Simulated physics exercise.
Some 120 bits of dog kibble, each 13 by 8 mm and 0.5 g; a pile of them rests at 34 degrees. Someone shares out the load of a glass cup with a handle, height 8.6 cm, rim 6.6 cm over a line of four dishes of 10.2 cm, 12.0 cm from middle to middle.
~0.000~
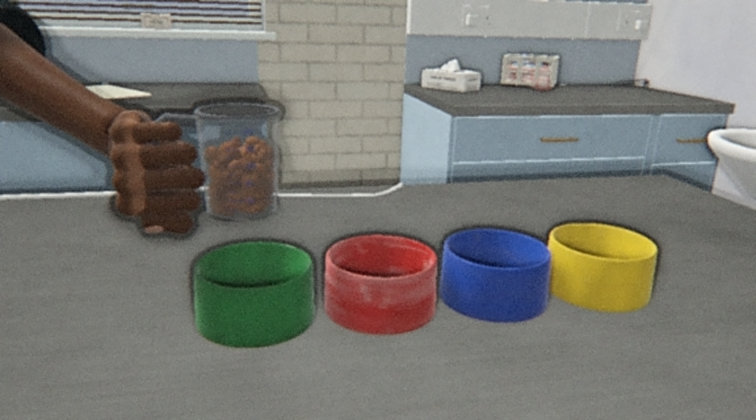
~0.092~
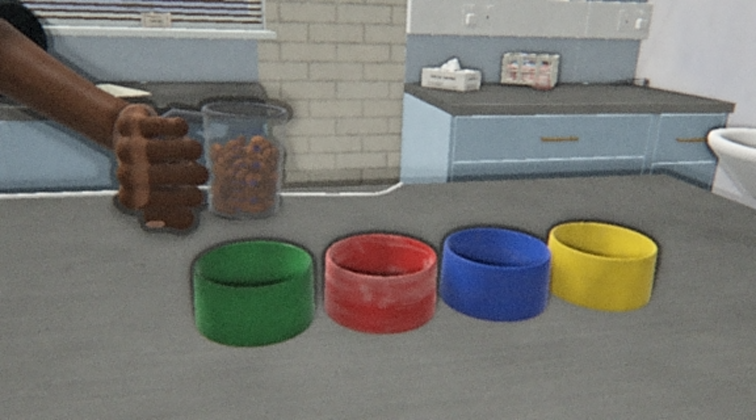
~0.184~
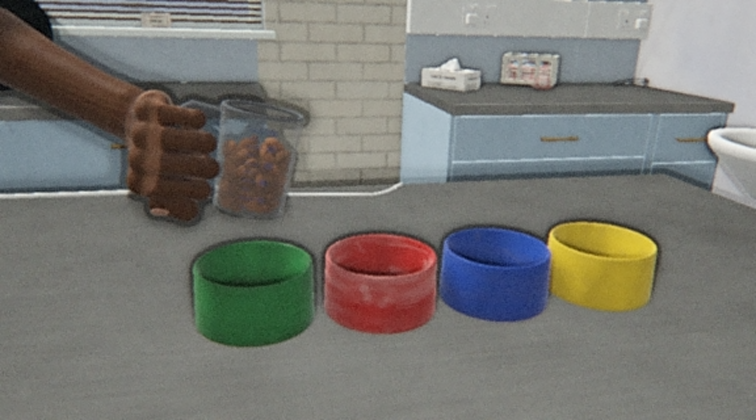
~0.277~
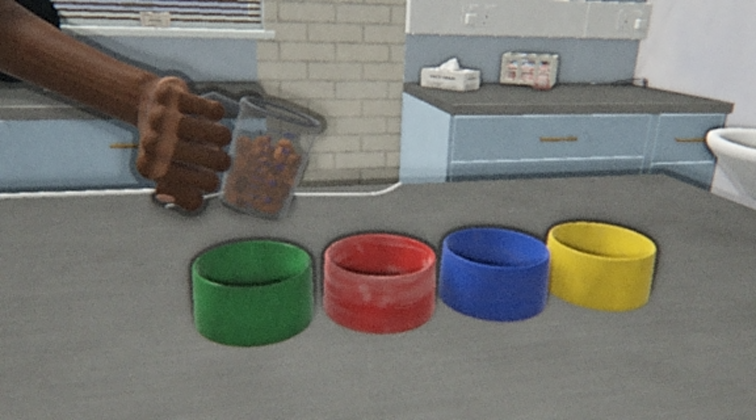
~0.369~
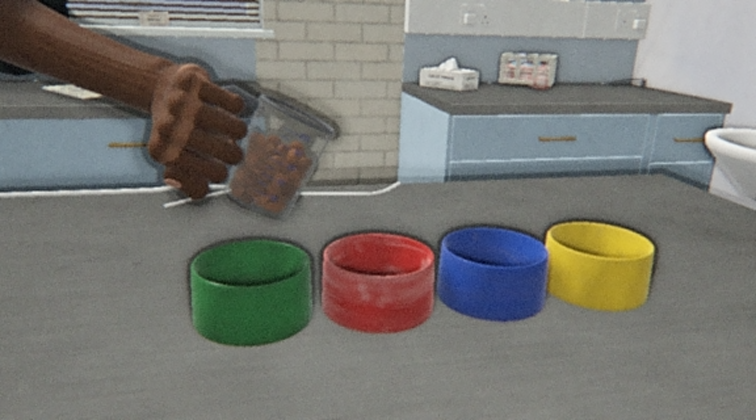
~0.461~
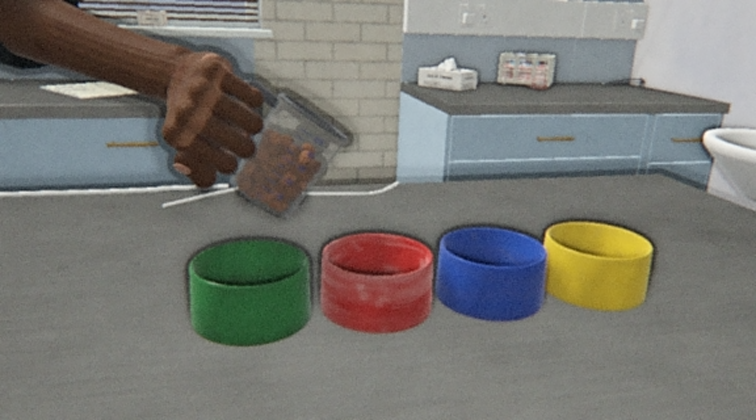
We see a hand holding a clear cup of brown kibble behind a row of green, red, blue and yellow dishes on a gray counter; the hand moves the cup slightly right while tilting it steadily to the right.
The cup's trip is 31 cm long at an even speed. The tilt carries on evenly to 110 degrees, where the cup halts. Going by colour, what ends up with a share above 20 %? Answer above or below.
Red below, blue above, green below, yellow below, counter below.
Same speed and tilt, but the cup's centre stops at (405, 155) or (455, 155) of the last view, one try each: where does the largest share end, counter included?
The winner: Blue, then blue.
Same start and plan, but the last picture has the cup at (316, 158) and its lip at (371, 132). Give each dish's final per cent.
Red 0; blue 0; green 0; yellow 90.
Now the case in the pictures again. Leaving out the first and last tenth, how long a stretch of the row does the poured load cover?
About 14 cm.
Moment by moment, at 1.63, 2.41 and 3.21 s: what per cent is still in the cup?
About 55, 15, 10.
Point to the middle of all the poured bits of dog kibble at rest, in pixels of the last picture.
At about (503, 284).
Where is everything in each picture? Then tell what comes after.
Cup at (240, 161), tilt 0 degrees, lip at (278, 111), moved 0.0 cm; middle of the pieces at (242, 181); green dish at (254, 264); red dish at (382, 256); blue dish at (497, 248); yellow dish at (603, 241), in the first picture.
Cup at (245, 161), tilt 3 degrees, lip at (285, 112), moved 0.4 cm; middle of the pieces at (246, 181), in the second picture.
Cup at (256, 160), tilt 11 degrees, lip at (302, 118), moved 1.3 cm; middle of the pieces at (254, 180), in the third picture.
Cup at (267, 160), tilt 19 degrees, lip at (318, 124), moved 2.3 cm; middle of the pieces at (262, 179), in the fourth picture.
Cup at (277, 159), tilt 26 degrees, lip at (332, 131), moved 3.3 cm; middle of the pieces at (269, 177), in the fifth picture.
Cup at (287, 158), tilt 34 degrees, lip at (345, 138), moved 4.3 cm; middle of the pieces at (276, 175); green dish at (250, 263); red dish at (378, 254); blue dish at (493, 247); yellow dish at (598, 240). The cup turns about 85 degrees a second and travels 11 cm a second, in the sixth picture.
Then, at 1.63 s, tilt 110 degrees; cup holds 55 %, blue 35 %.
After 2.41 s, tilt 110 degrees; cup holds 15 %, blue 80 %.
After 3.21 s, tilt 110 degrees; cup holds 10 %, blue 80 %, yellow 5 %.
At rest (4.1 s), red 0 %, blue 80 %, green 0 %, yellow 10 %, counter 5 %, cup 5 %.
